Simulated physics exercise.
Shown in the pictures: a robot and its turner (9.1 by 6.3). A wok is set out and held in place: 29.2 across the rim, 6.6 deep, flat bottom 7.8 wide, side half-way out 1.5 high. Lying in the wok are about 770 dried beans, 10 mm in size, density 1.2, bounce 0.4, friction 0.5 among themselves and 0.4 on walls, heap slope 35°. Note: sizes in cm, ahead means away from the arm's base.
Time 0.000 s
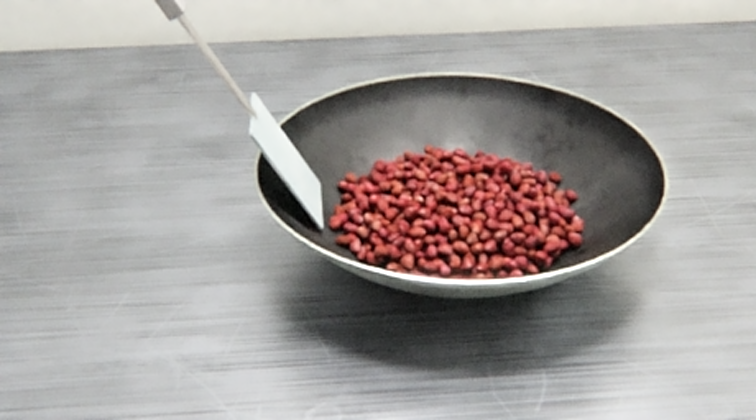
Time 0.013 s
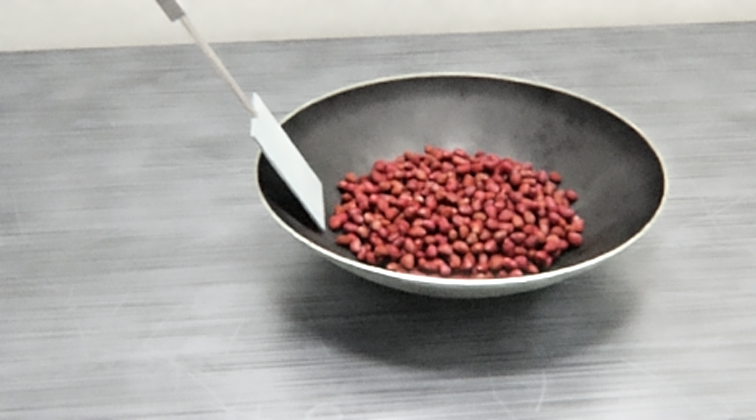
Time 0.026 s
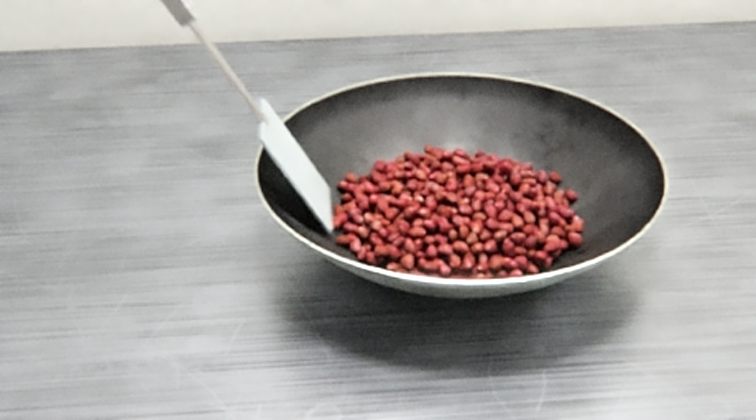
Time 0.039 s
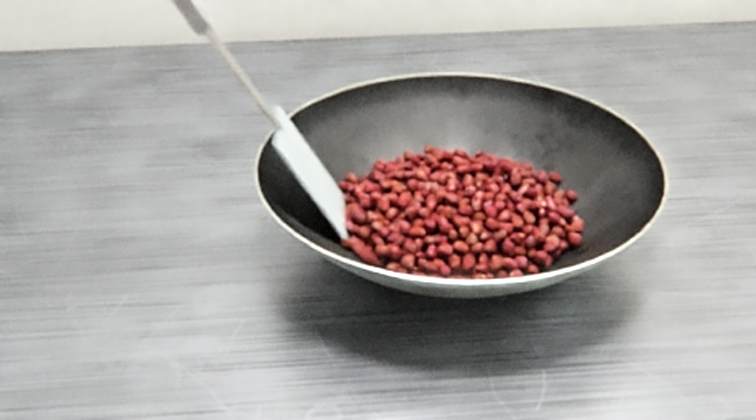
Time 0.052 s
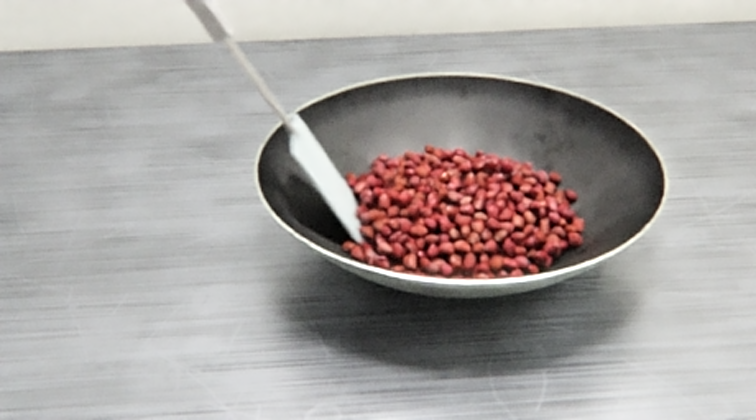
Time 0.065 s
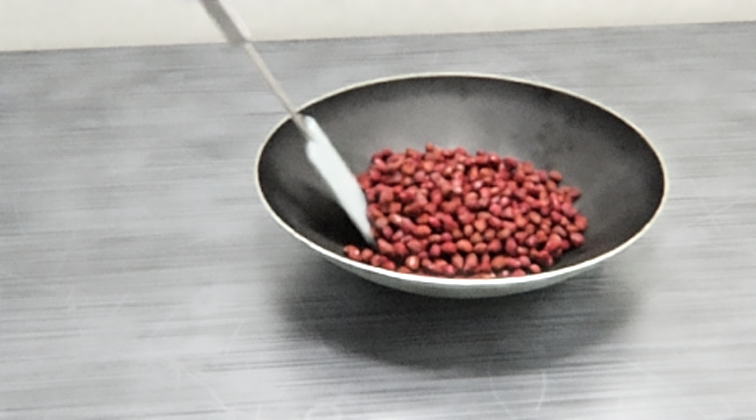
A grey, streaked tabletop with a pale wall behind it is seen from slightly above by a still camera. A dark wok with a light rim sits right of centre, holding a heap of reddish-brown beans, with a pale turner on a thin handle at its left side. The turner slides rightward into the heap's left edge, pushing the nearest beans slightly right while the wok stays still.
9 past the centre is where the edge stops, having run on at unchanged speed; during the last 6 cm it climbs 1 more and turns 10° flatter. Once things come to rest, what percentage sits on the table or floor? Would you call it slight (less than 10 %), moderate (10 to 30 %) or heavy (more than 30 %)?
I would call it moderate, 10 to 30 %.
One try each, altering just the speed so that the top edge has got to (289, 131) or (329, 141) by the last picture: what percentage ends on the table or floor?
First try around 5 %, second try around 30 %.
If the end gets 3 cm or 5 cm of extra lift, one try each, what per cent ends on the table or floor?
Near 20 and 15 percent respectively.
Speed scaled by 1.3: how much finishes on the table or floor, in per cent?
Near 25 in a hundred.
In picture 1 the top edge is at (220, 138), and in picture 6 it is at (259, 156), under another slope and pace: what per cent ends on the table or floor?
I'd put it at roughly 5 per cent.
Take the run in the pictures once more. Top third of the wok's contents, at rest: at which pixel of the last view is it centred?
(591, 187).
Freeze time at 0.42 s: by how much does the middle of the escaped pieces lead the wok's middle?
The distance is around 20 cm.
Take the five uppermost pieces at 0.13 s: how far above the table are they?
Height: Approx. 7 cm.
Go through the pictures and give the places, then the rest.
Turner top edge at (252, 113), sloping 61°; upper third of the load around (457, 202), from x 335 to 575, top at y 150; 767 in the wok, in the first frame.
Turner top edge at (253, 114), sloping 61°; upper third of the load around (457, 202), from x 335 to 575, top at y 150, in the second frame.
Turner top edge at (262, 118), sloping 61°; upper third of the load around (457, 202), from x 335 to 575, top at y 150, in the third frame.
Turner top edge at (277, 126), sloping 61°; upper third of the load around (455, 202), from x 345 to 575, top at y 150, in the fourth frame.
Turner top edge at (294, 132), sloping 61°; upper third of the load around (454, 200), from x 345 to 575, top at y 150, in the fifth frame.
Turner top edge at (310, 137), sloping 61°; upper third of the load around (456, 196), from x 345 to 580, top at y 150; 767 in the wok, in the sixth frame.
By 0.13 s, sloping 61°, highest piece 8 above the table; 767 in the wok.
By 0.19 s, sloping 58°, highest piece 7 above the table; 767 in the wok.
By 0.42 s, sloping 51°, highest piece 8 above the table; 630 in the wok, 103 on the table or floor, 34 on the blade or in flight.
By 1.47 s, sloping 51°, highest piece 7 above the table; 628 in the wok, 139 on the table or floor.
Final count, 628 in the wok, 139 on the table or floor. That is 18 % on the table or floor.
